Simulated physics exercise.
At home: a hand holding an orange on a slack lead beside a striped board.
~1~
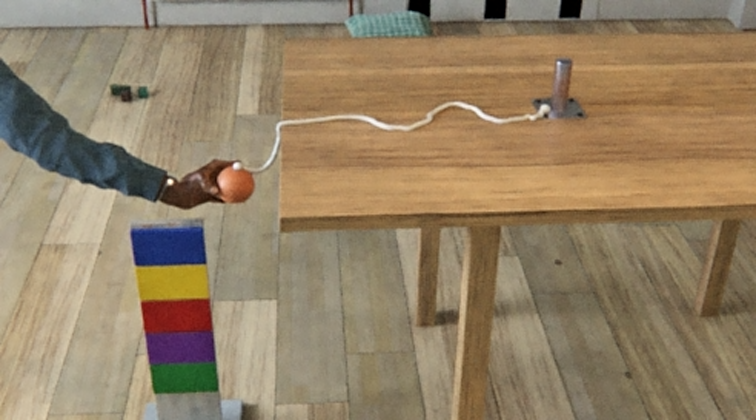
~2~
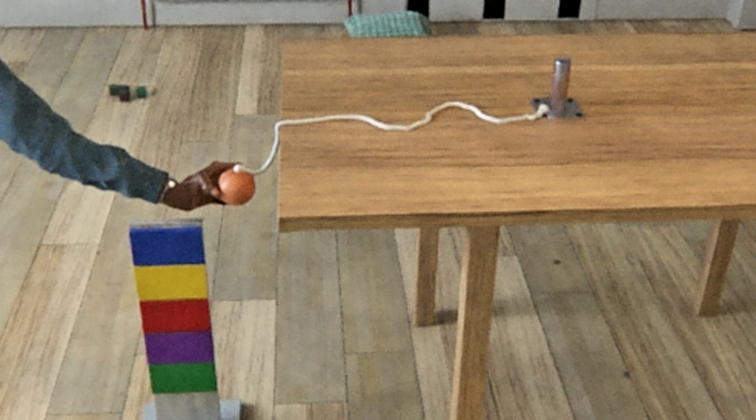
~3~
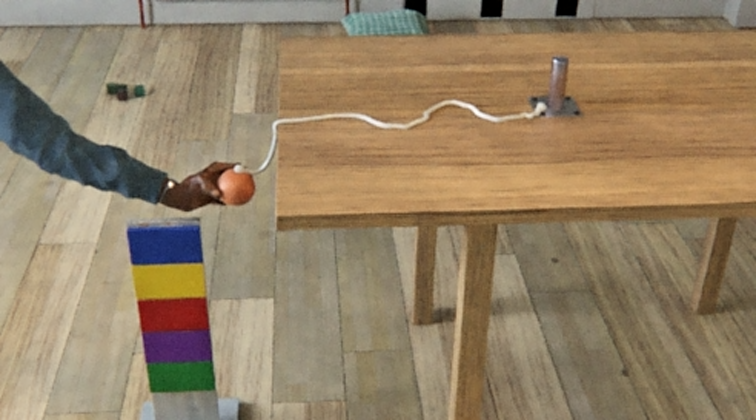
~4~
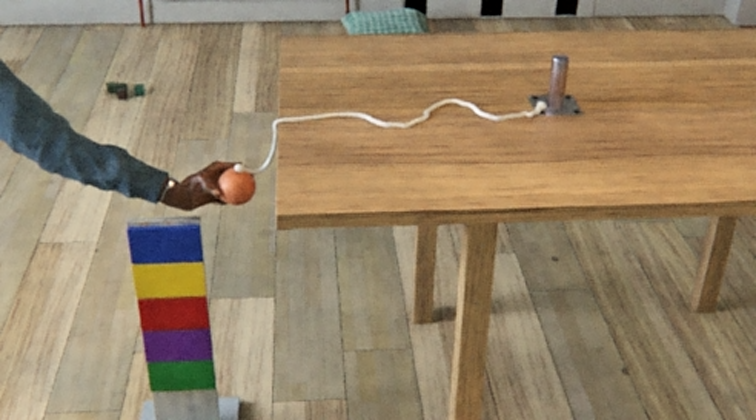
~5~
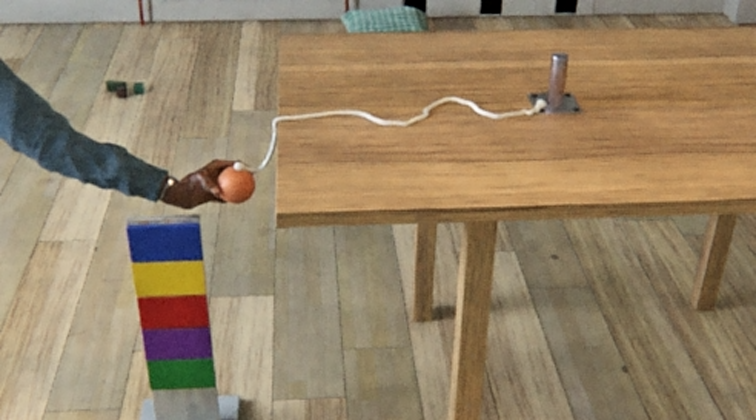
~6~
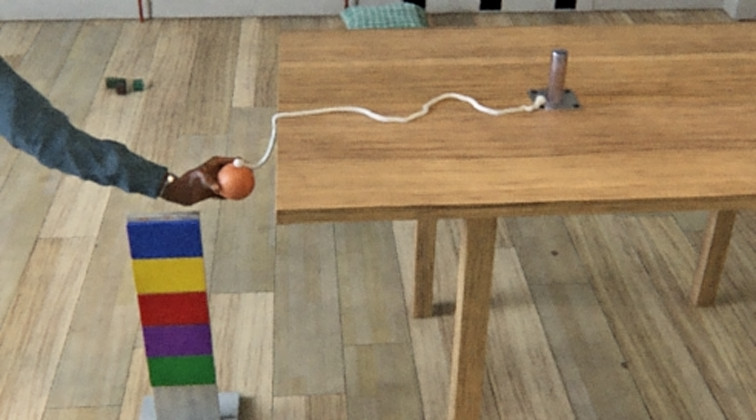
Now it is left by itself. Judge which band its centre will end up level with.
I would say yellow.
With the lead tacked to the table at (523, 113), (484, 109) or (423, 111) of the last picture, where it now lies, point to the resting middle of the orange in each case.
In order: (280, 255), then (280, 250), then (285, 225).
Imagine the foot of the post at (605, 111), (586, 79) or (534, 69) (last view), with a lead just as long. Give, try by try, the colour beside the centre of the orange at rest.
In turn, blue, then blue, then yellow.
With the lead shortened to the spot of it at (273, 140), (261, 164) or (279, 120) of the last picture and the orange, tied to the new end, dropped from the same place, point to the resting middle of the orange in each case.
I'd expect it near (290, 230) on the first try, near (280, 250) on the second and near (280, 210) on the third.
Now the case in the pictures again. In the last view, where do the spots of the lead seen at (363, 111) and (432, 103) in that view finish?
Point one: (288, 115); point two: (389, 109).
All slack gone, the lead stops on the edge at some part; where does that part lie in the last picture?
That spot is around (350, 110).
Early on, orange near (310, 254); level with yellow.
Midway, orange near (272, 266); level with yellow.
Finally, orange near (278, 266); level with yellow. The lead holds its middle at yellow.
